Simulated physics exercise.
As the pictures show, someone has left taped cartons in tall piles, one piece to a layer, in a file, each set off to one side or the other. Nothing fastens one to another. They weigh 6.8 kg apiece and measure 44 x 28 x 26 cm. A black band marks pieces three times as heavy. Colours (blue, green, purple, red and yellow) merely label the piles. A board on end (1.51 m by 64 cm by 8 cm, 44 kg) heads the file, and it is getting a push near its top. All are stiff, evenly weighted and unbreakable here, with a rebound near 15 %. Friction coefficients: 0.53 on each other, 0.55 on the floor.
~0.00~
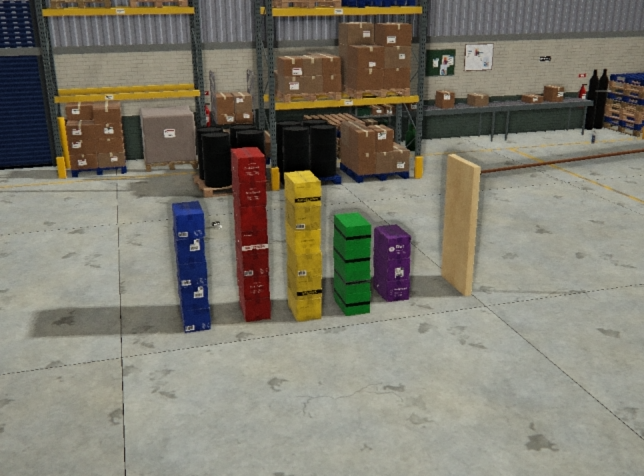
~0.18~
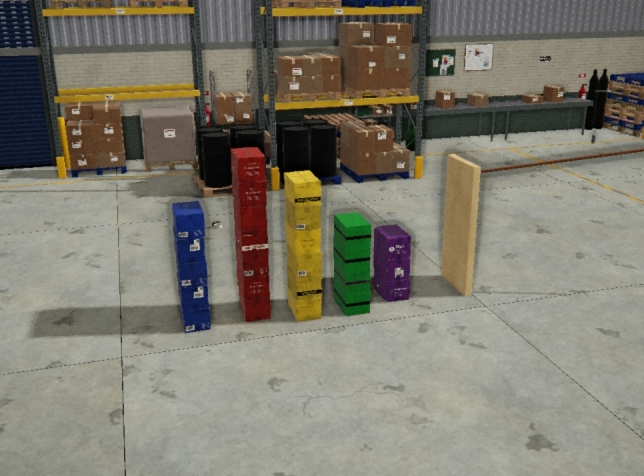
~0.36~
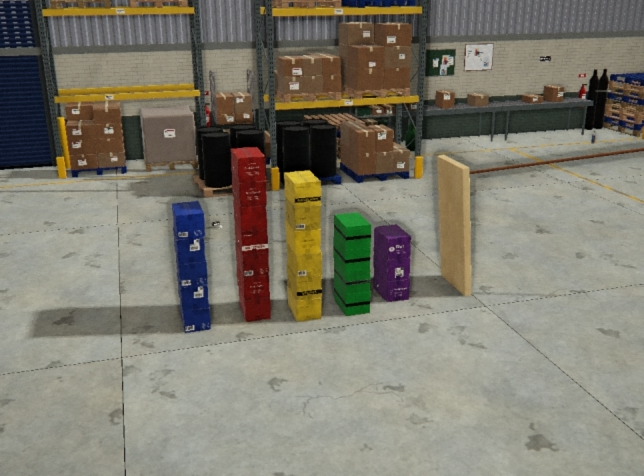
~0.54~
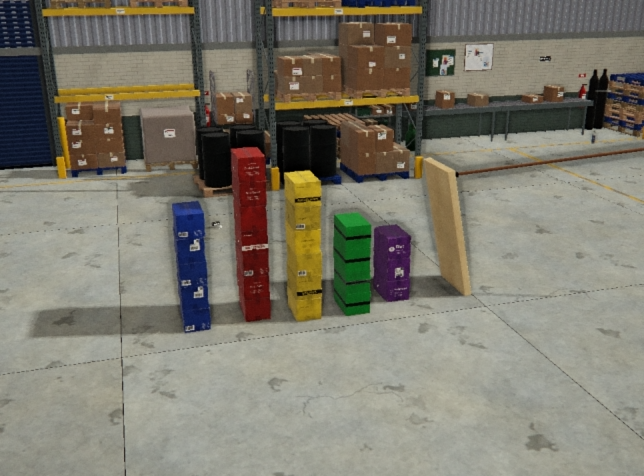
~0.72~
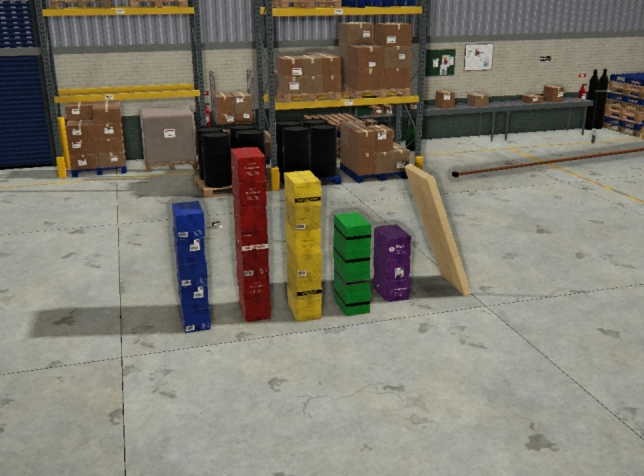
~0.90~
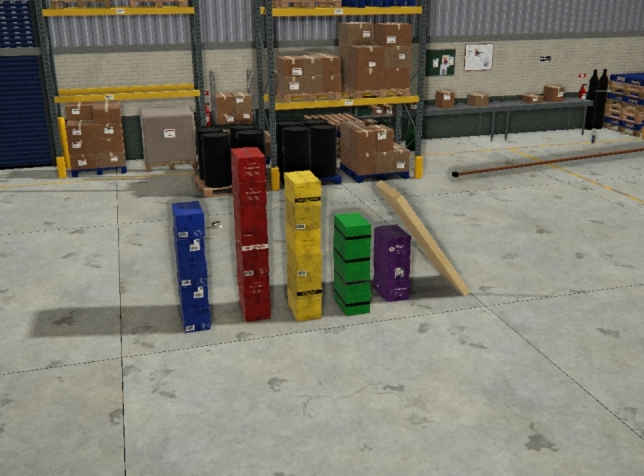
At first a pale board stands upright to the right of five still piles of cartons, blue, red, yellow, green and purple. A long pole slides in from the right and pushes the board near its top, then halts as the board leans steadily further left, over the unmoved purple pile.
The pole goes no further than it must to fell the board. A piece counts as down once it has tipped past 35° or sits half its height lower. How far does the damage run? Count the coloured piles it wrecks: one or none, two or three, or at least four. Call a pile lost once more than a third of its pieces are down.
Piles wrecked: No more than one.
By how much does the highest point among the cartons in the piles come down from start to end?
About 0 cm.
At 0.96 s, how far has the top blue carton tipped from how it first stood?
Some 0°.
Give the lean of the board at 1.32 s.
About 50°.
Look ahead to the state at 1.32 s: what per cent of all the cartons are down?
At that moment 0 per cent.
After 0.96 s, board 41° from upright; none of the 25 cartons down.
After 1.06 s, board 40° from upright; none of the 25 cartons down, 3 disturbed; top purple carton 6° from how it stood.
After 1.20 s, board 44° from upright; none of the 25 cartons down, 3 disturbed; top purple carton 15° from how it stood.
After 1.32 s, board 48° from upright; none of the 25 cartons down, 3 disturbed; top purple carton 21° from how it stood.
In the end (1.7 s), board 48° from upright; none of the 25 cartons down, 5 disturbed; top purple carton 22° from how it stood; top green carton 26 mm from its place. No coloured pile is wrecked. From the last view, middles, top purple carton near (369, 245), top green carton near (350, 231).
